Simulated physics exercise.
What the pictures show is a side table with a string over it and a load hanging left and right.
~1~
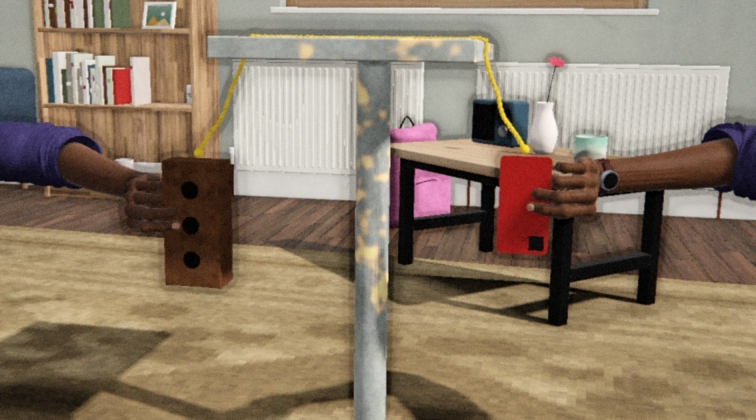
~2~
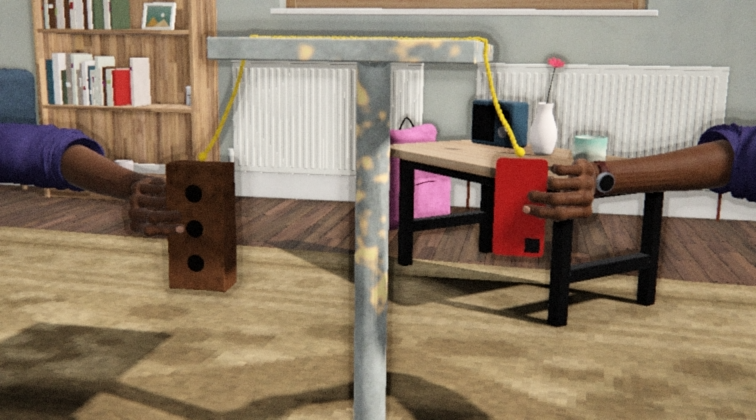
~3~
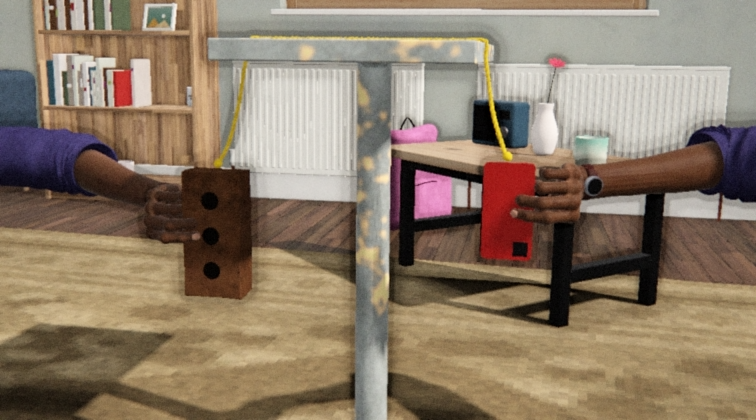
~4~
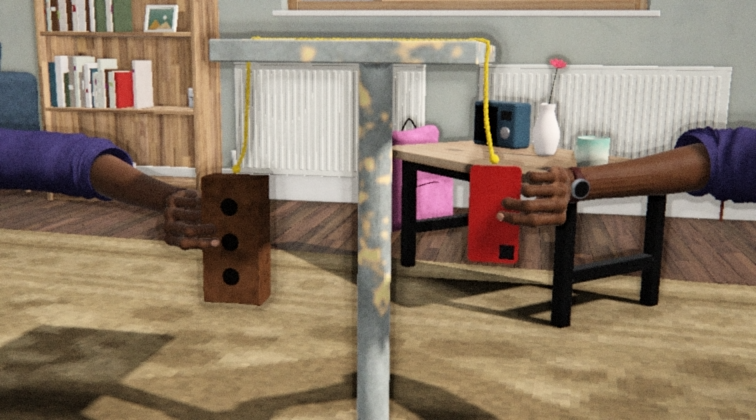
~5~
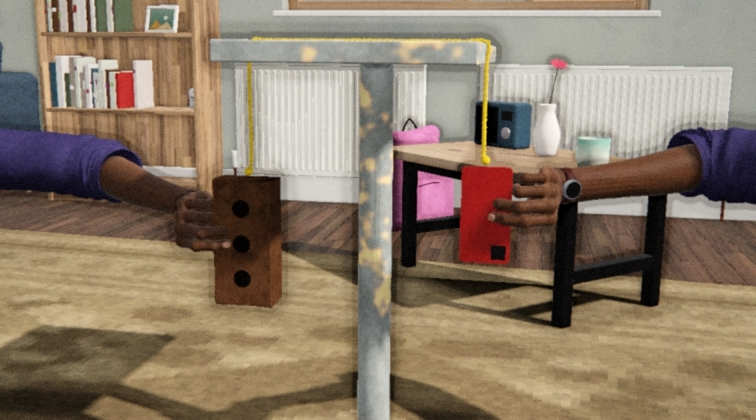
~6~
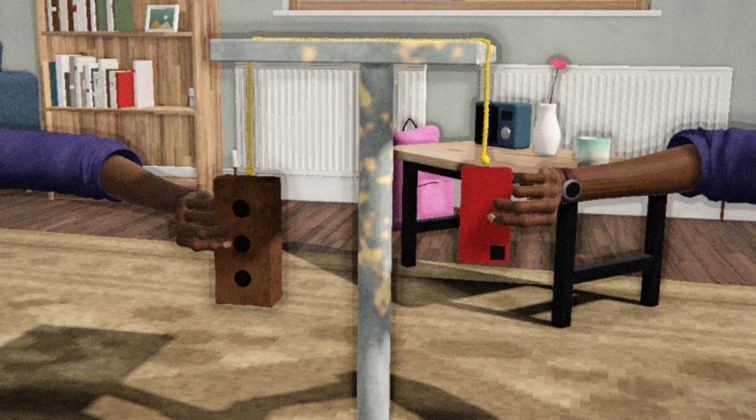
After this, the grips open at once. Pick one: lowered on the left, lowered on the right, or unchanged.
Lowered on the left.
Then, 0.90 s past the final frame, left brick down on the floor; right phone higher near (199, 49).
Then, 1.44 s past the final frame, left brick down on the floor; right phone down on the floor.
When it is over, left brick down on the floor; right phone down on the floor. The string goes down on the left.
